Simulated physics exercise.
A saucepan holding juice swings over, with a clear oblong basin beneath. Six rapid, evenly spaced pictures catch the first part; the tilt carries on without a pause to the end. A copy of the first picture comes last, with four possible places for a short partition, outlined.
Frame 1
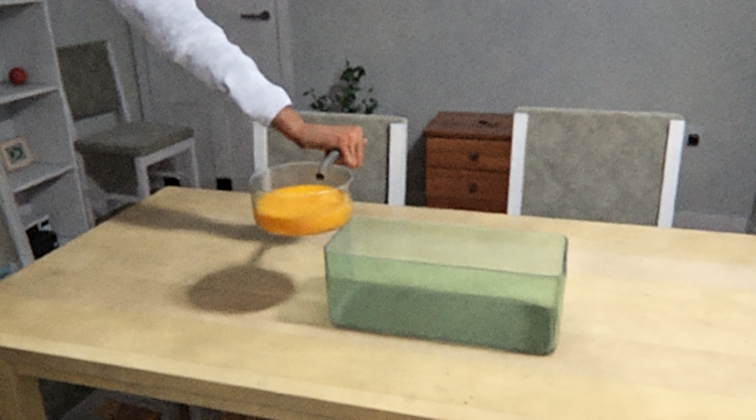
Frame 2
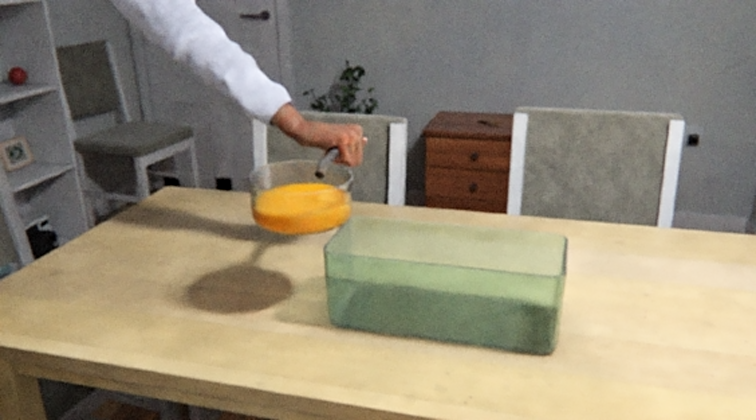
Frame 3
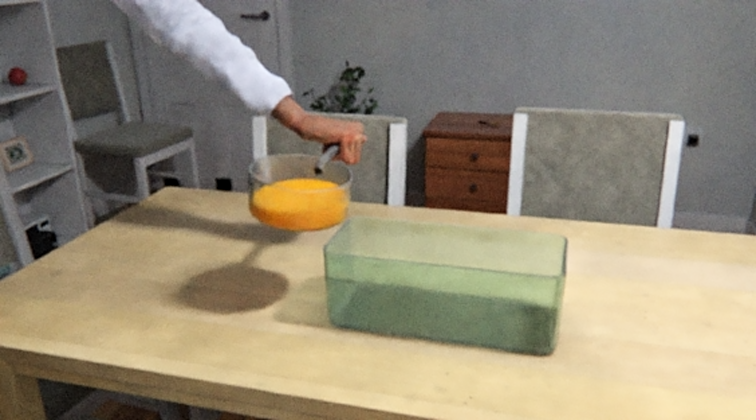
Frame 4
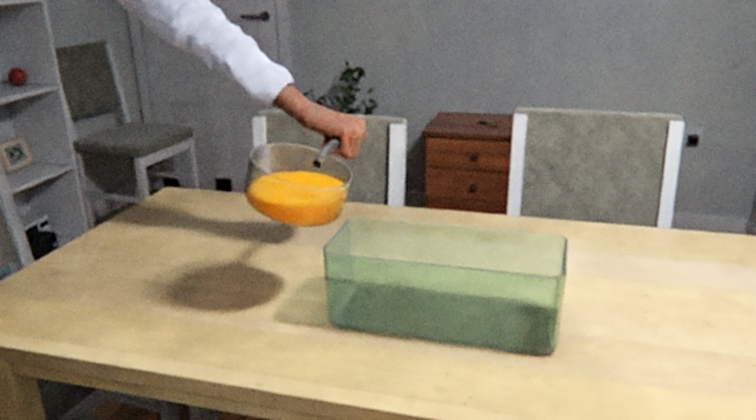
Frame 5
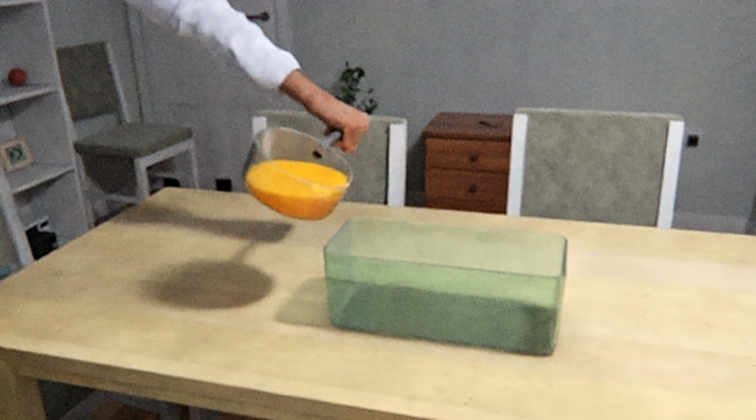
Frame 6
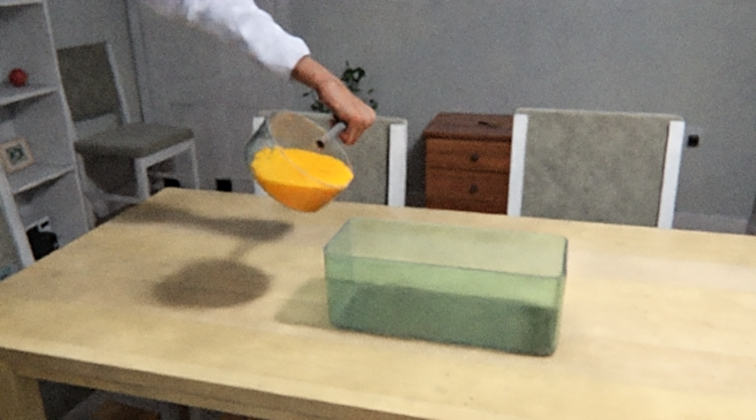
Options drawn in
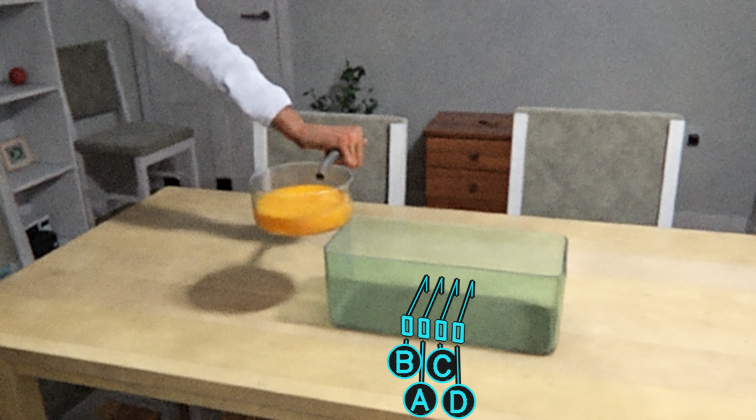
Above a wooden table, a hand steadily tilts a saucepan of orange juice rightward.
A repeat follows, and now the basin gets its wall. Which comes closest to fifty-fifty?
Take B.
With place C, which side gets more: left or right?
The left one.
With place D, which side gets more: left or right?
The left side.
In cyan, A at (423, 342); B at (406, 339); C at (440, 344); D at (457, 346).
For place A, about 83 % ends left of the wall and 15 % right of it.
For place B, about 55 % ends left of the wall and 44 % right of it.
For place C, about 82 % ends left of the wall and 16 % right of it.
For place D, about 78 % ends left of the wall and 20 % right of it.
